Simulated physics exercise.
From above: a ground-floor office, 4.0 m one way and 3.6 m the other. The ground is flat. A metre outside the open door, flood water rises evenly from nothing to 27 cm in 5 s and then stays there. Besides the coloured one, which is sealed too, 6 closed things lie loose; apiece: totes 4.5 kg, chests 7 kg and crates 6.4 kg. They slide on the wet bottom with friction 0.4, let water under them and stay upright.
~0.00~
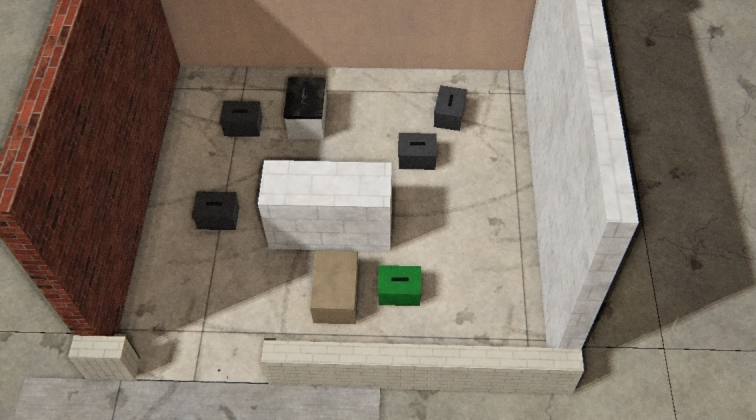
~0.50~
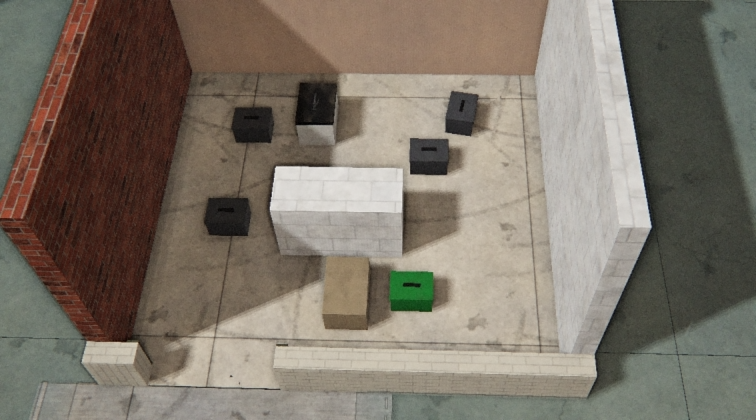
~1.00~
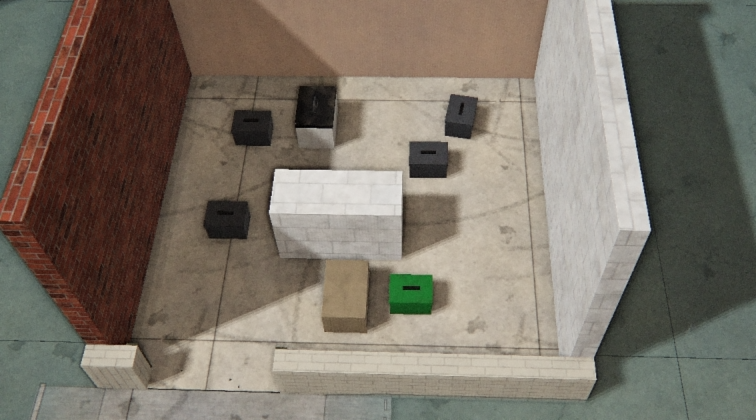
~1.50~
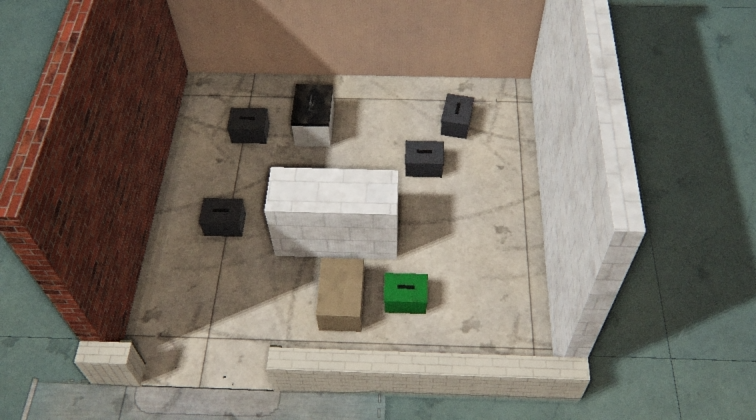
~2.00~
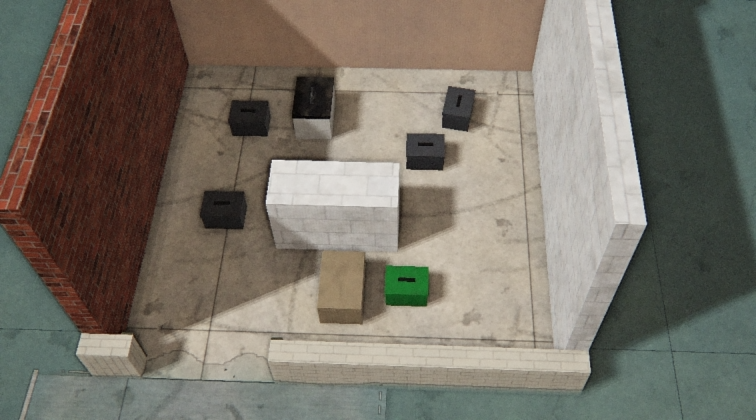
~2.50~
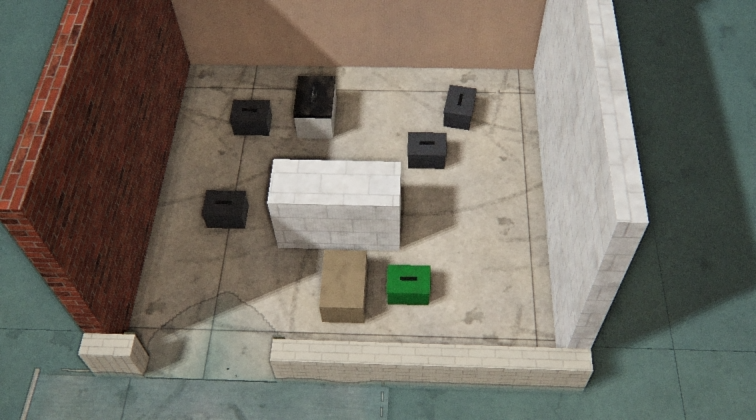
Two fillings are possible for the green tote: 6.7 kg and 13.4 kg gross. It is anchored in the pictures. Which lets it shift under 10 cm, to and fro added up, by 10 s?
For it, only the larger load is enough.
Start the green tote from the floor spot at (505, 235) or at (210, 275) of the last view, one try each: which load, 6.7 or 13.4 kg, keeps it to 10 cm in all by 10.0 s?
In that order: Neither holds; neither holds.
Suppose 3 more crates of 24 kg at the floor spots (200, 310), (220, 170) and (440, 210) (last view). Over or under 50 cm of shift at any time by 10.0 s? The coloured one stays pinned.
In that order: Over, over, short of it.
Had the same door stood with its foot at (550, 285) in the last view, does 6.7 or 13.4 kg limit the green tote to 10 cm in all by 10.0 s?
Then neither weight holds it.
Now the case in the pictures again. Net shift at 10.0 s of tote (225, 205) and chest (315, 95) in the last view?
In that order: 250 cm, 250 cm.
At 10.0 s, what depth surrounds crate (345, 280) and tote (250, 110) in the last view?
Roughly 6 and 15 cm.
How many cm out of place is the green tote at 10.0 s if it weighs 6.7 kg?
Roughly 120 cm.
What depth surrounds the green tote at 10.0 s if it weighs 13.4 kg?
About 9 cm.
After 3.5 s the green tote would be 0 cm from its start with 6.7 kg and 0 cm from its start with 13.4 kg; 0 cm of water round it then.
After 4.5 s the green tote would be 0 cm from its start with 6.7 kg and 0 cm from its start with 13.4 kg; 1 cm of water round it then.
After 7.0 s the green tote would be 44 cm from its start with 6.7 kg and 0 cm from its start with 13.4 kg; 5 cm of water round it then.
After 10.0 s the green tote would be 118 cm from its start with 6.7 kg and 3 cm from its start with 13.4 kg; 9 cm of water round it then.
